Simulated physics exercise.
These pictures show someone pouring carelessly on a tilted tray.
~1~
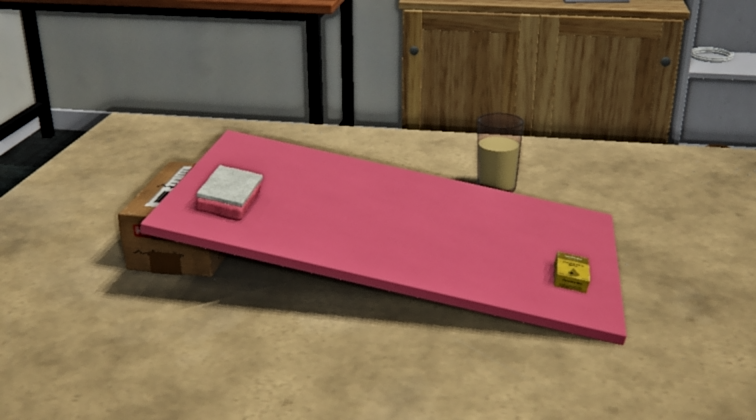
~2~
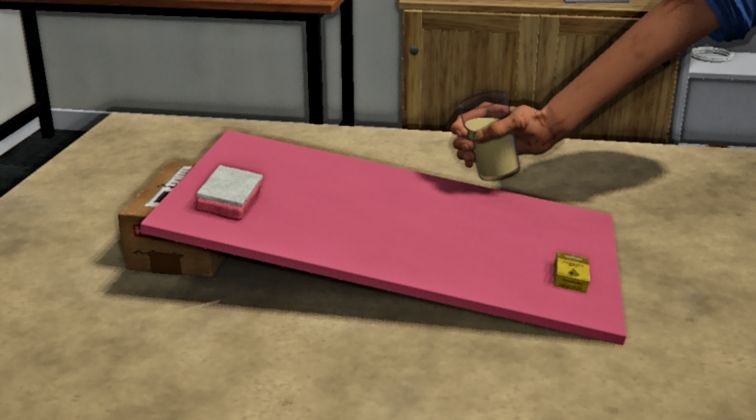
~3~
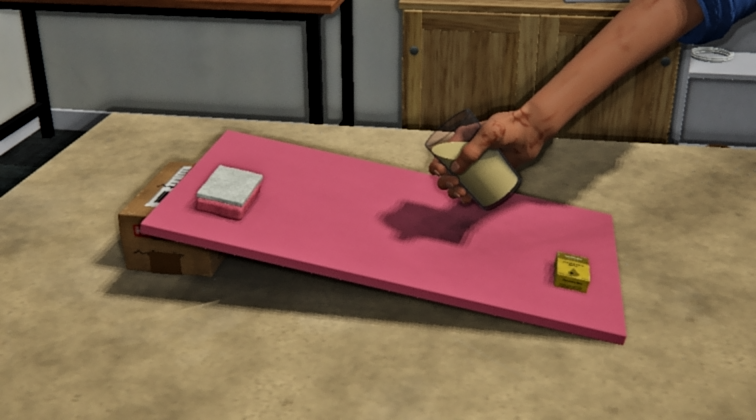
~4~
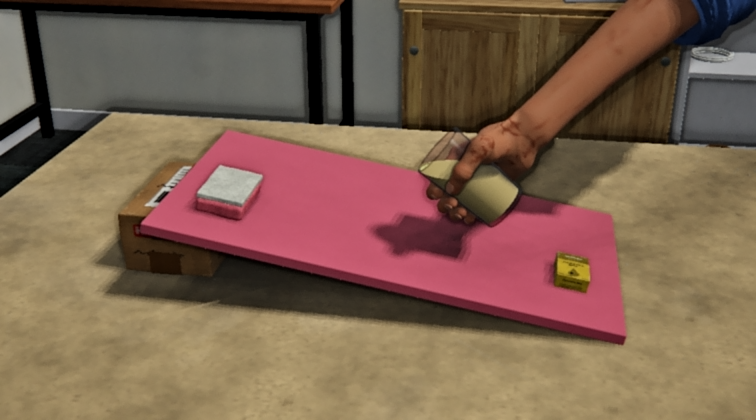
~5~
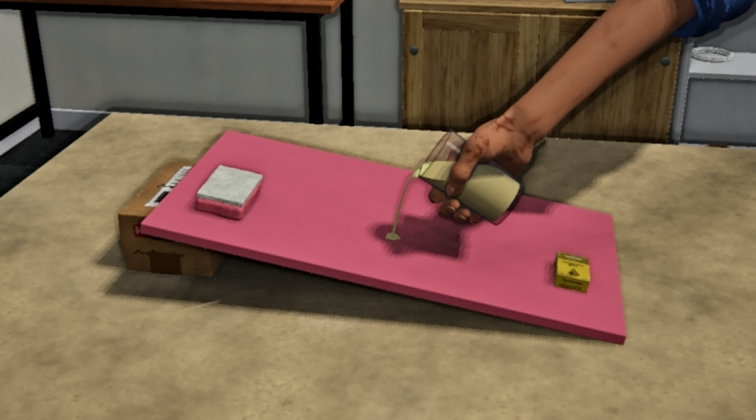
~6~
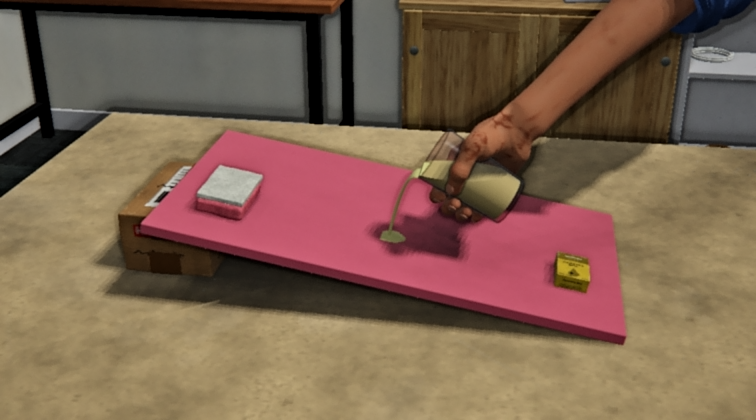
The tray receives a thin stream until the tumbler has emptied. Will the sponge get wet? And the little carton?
On the left the sponge - no, it stays dry; on the right the little carton - yes, it gets wet.
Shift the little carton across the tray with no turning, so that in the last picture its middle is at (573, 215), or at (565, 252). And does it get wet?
In case one it keeps clear of the spill, and in case two it is hit by the spill.
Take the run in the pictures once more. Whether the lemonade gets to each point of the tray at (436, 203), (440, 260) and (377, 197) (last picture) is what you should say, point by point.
The first spot ends up outside the spill, the second inside the spill, and the third outside the spill.
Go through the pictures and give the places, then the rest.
In the first picture, the tray slopes down to the right; tumbler (499, 152) about two thirds full; sponge (229, 193); little carton (571, 272).
In the second picture, tumbler about two thirds full, surface at (489, 126); sponge (229, 193).
In the third picture, tumbler (473, 159) tipped 40° with all of its load; little carton (571, 272).
In the fourth picture, the tray slopes down to the right; tumbler (470, 177) tipped 50° with all of its load; sponge (229, 193).
In the fifth picture, the first of it lands; tumbler (470, 178) tipped 55° with all of its load; little carton (571, 272).
In the sixth picture, the first of it lands; tumbler (470, 176) tipped 60° with all of its load; sponge (229, 193); little carton (571, 272).
Shortly, it runs down to the right; the sponge is still dry; the little carton is still dry.
Then, it runs down to the right and off the end; the sponge is still dry; the little carton is wet along its edge.
At the finish, it runs down to the right and off the end; the sponge is still dry; the little carton is wet along its edge.
